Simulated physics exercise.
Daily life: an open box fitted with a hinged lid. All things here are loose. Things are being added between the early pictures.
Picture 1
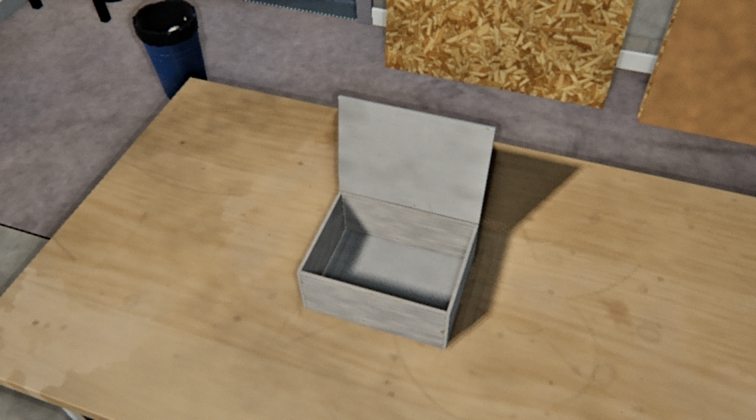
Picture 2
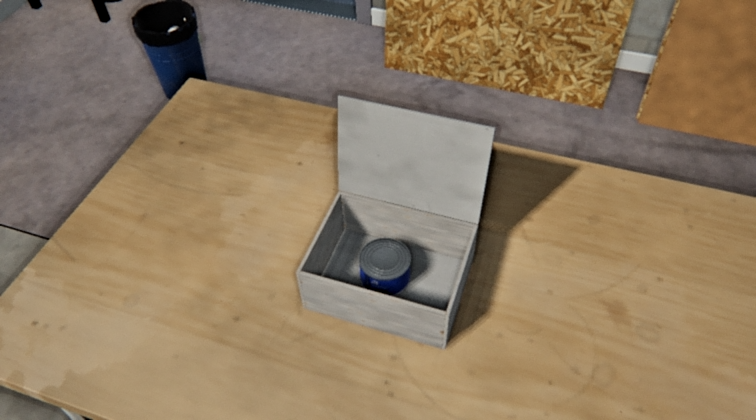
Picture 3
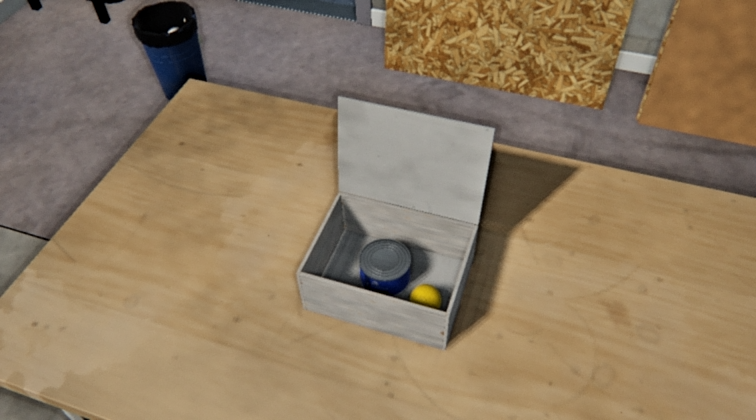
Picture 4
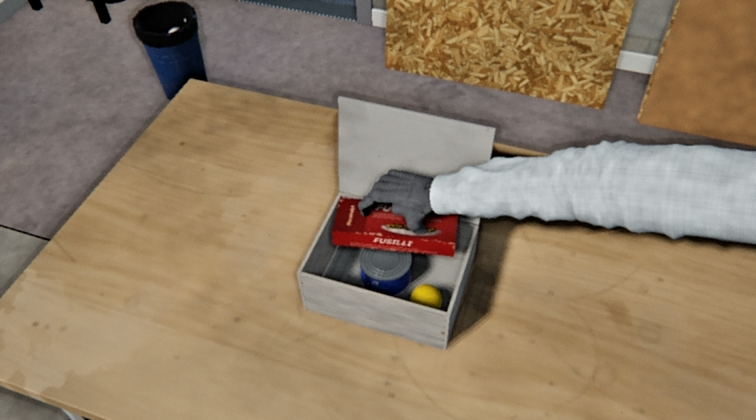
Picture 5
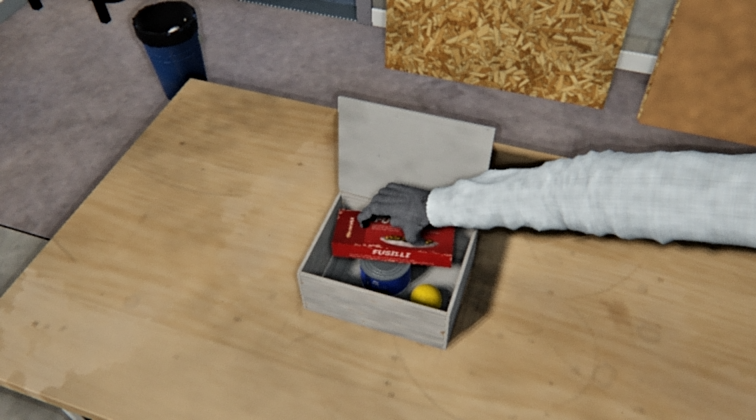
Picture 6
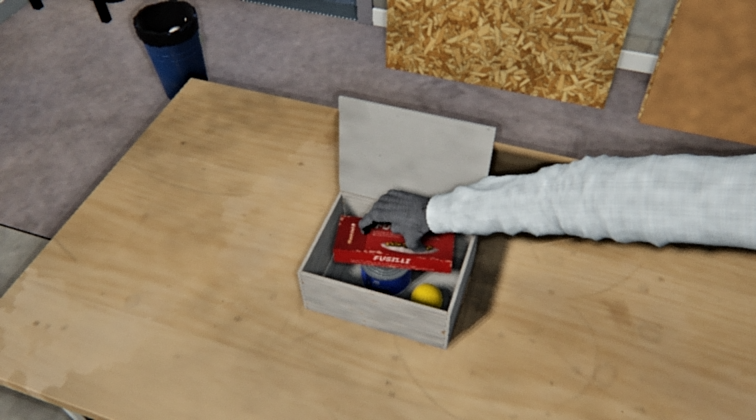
In an open box, a blue tub and yellow ball appear, then a gloved hand lowers a red packet.
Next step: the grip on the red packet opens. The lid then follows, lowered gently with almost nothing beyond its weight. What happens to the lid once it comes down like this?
The lid comes to rest on the rim.
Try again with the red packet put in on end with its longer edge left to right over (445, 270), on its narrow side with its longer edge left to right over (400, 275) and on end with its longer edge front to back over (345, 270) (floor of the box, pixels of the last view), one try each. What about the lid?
Well, the first try leaves the lid standing open, the second leaves it standing open, and the third leaves it standing open.
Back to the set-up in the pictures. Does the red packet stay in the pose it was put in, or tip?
Well, the red packet stays just as set.
Then, 1.40 s after the last picture, lid 72° above the rim.
Then, 1.90 s after the last picture, lid 31° above the rim.
At rest, lid shut; all 3 in place. Seen from the same camera at the end, red packet near (395, 245).
